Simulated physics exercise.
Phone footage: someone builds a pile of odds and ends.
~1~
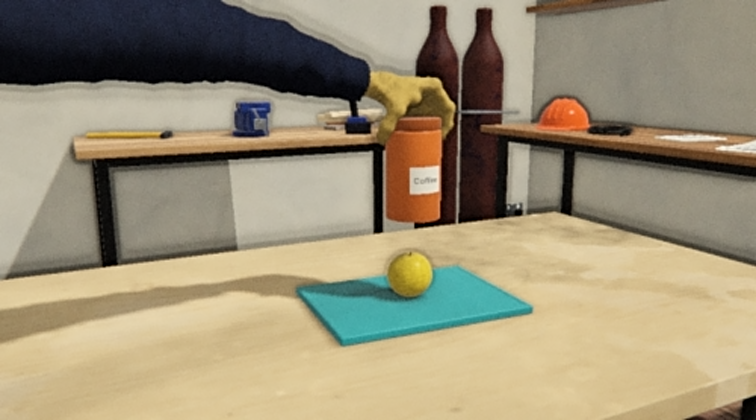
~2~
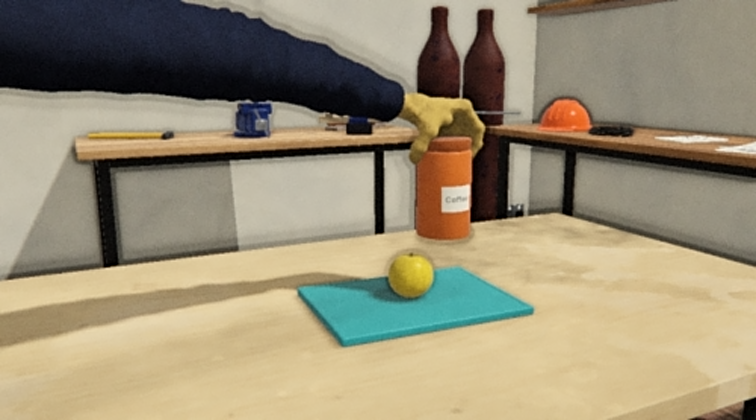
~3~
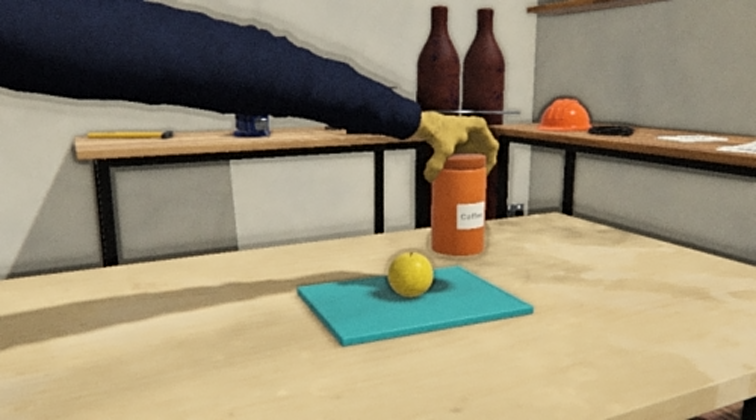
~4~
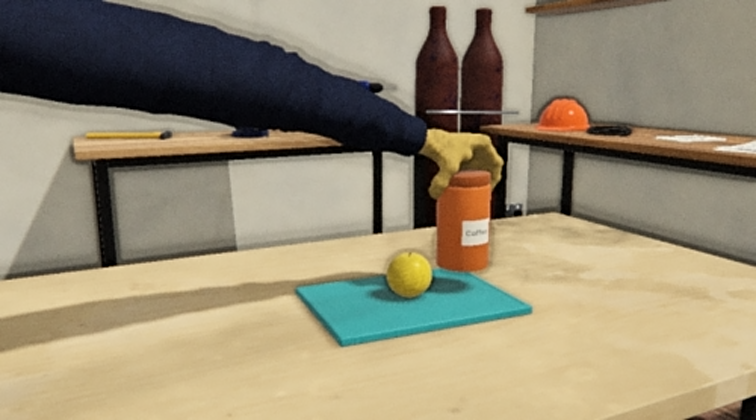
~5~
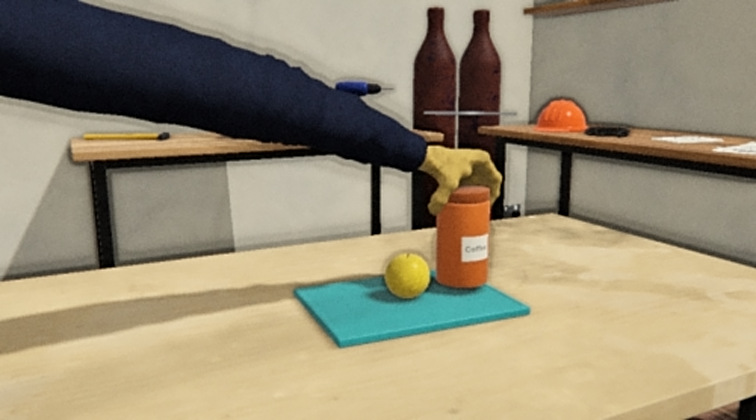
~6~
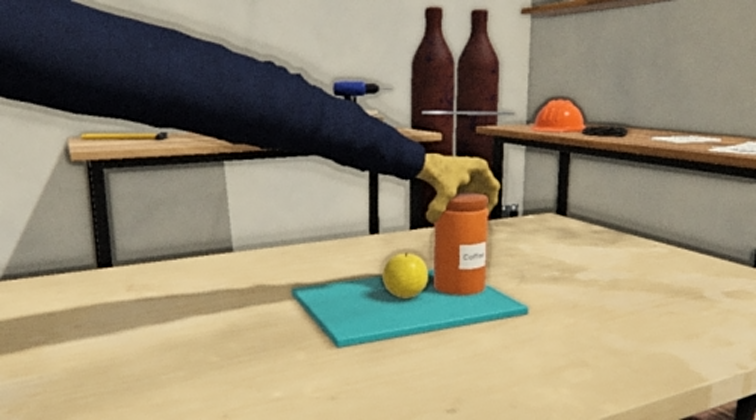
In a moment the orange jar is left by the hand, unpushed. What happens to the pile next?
The pile stays balanced.
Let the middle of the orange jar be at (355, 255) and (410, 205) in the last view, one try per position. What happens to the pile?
On the first go it remains standing, and on the second it collapses.
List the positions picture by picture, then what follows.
Still above its spot; orange jar (413, 168); yellow apple (410, 274), in the first frame.
Still above its spot; orange jar (443, 187); yellow apple (411, 275), in the second frame.
Still above its spot; orange jar (458, 203); yellow apple (410, 274), in the third frame.
Still above its spot; orange jar (463, 220); yellow apple (409, 274), in the fourth frame.
Still above its spot; orange jar (463, 235); yellow apple (407, 275), in the fifth frame.
In place under the hand; orange jar (460, 242); yellow apple (405, 275), in the sixth frame.
Then, 0.20 s on from there, no change.
Then, 0.40 s on from there, orange jar resting near (460, 243).
In the end, all 3 unmoved. At the end, from the last picture's camera, orange jar near (460, 243). The pile stays up.
